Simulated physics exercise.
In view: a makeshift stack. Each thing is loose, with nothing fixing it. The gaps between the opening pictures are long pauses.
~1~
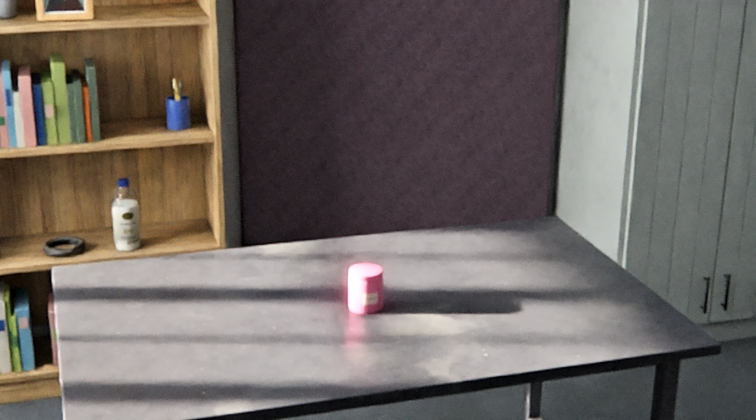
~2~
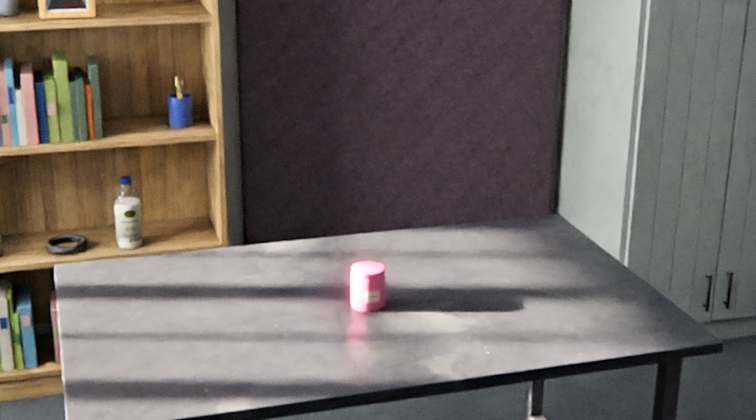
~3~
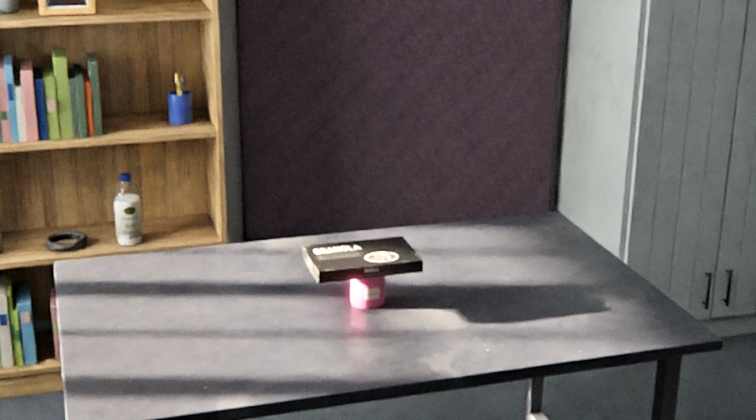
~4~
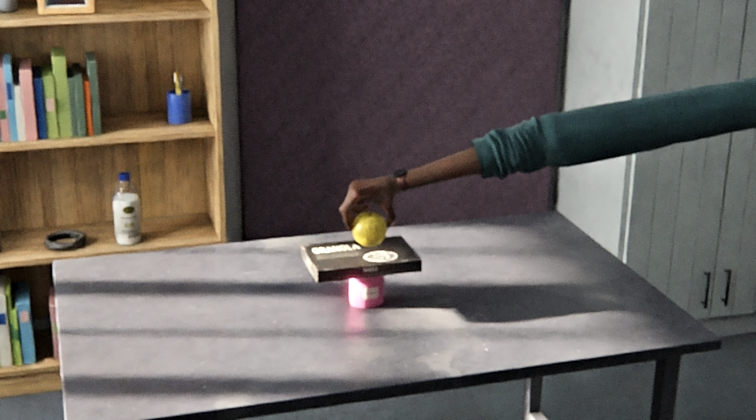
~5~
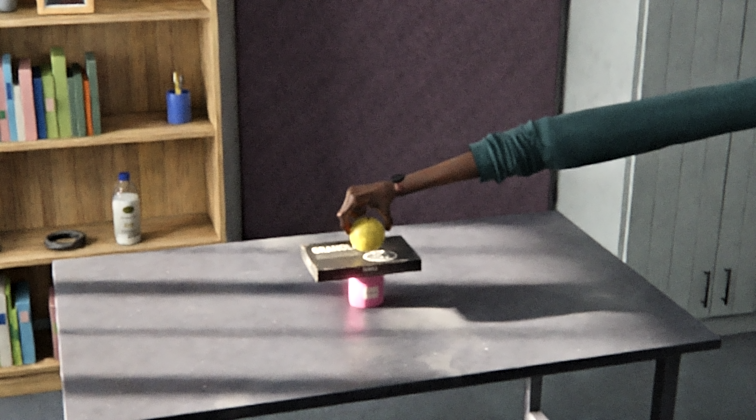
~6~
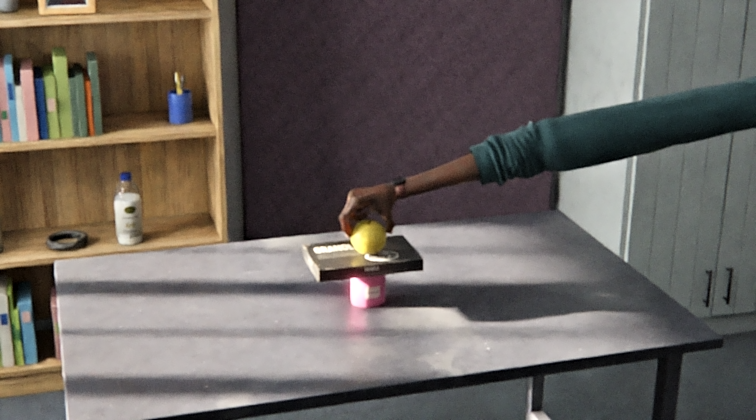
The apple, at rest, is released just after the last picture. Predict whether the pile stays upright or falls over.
Prediction: It stays upright.
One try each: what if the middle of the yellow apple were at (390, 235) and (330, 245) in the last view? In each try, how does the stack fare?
Try one, the stack stays standing; try two, it collapses.
Then, 0.20 s after the last picture, nothing has stirred.
Then, 0.50 s after the last picture, yellow apple resting near (369, 238).
At rest, all 3 in place. Seen from the same camera at the end, yellow apple near (369, 238). The stack keeps its balance.
